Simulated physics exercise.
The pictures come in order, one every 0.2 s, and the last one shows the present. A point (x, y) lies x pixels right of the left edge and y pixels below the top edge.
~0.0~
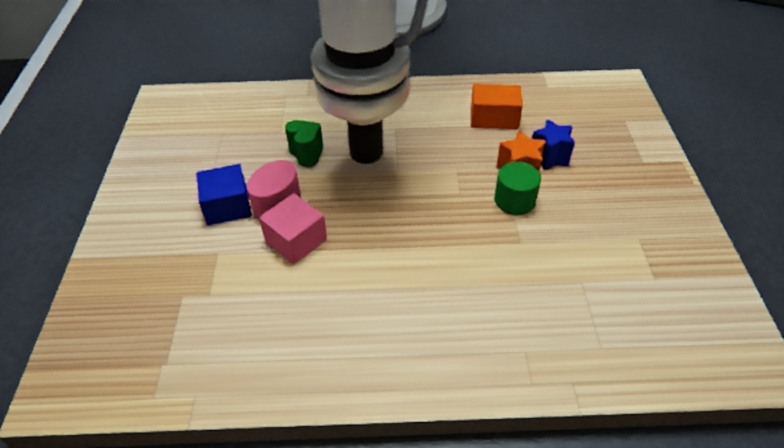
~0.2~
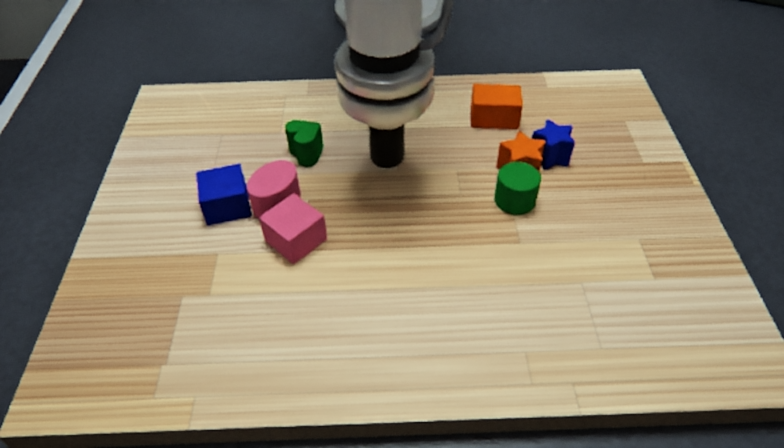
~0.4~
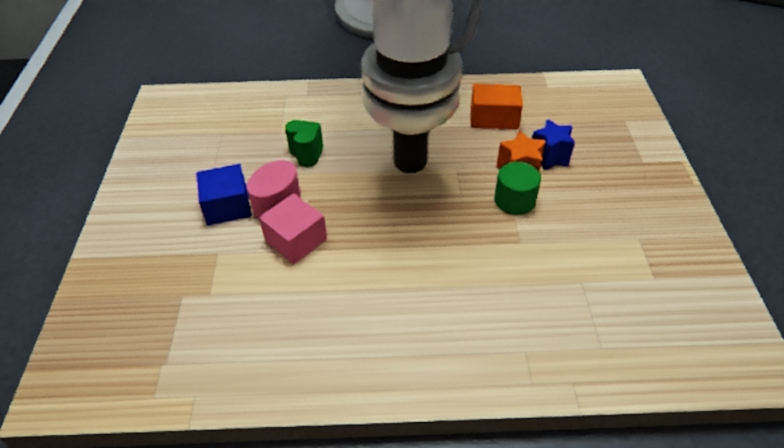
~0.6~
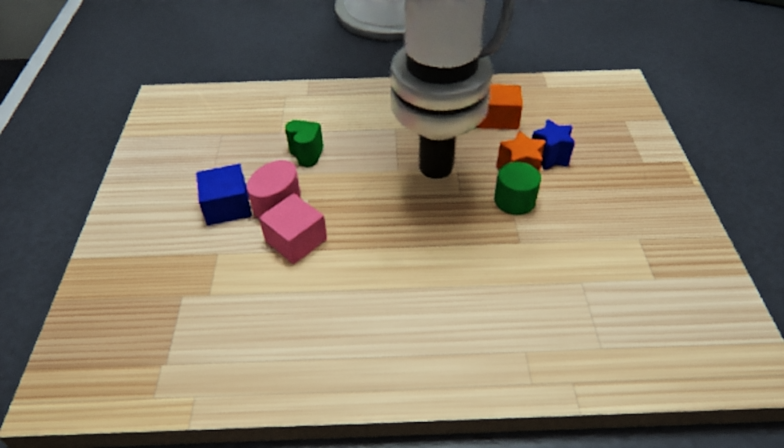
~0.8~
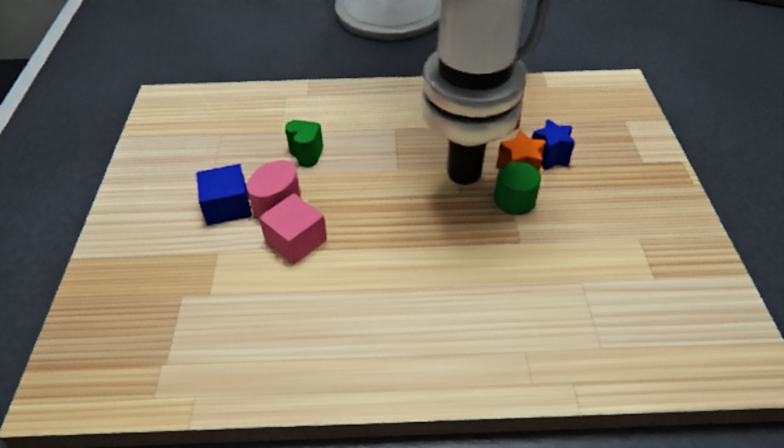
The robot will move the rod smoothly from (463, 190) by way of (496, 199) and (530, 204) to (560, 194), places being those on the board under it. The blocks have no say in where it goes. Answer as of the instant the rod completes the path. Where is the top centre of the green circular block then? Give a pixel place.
Top centre: (606, 181).
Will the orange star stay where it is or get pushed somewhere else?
By the time the path is finished, it has hardly shifted at all.
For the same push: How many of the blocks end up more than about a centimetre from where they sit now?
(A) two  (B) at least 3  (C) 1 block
C.
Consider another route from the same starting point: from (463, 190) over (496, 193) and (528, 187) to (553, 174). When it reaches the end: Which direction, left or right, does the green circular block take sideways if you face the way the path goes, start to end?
The right-hand side.
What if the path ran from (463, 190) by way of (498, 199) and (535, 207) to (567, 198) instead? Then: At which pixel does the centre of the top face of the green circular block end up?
The middle of its upper face will lie at (615, 181).
On the path given first. One third of the way, rod at (499, 184); green circular block at (540, 179).
Two thirds of the way, rod at (535, 188); green circular block at (577, 182).
At the end, rod at (564, 178); green circular block at (606, 181); orange star in place.
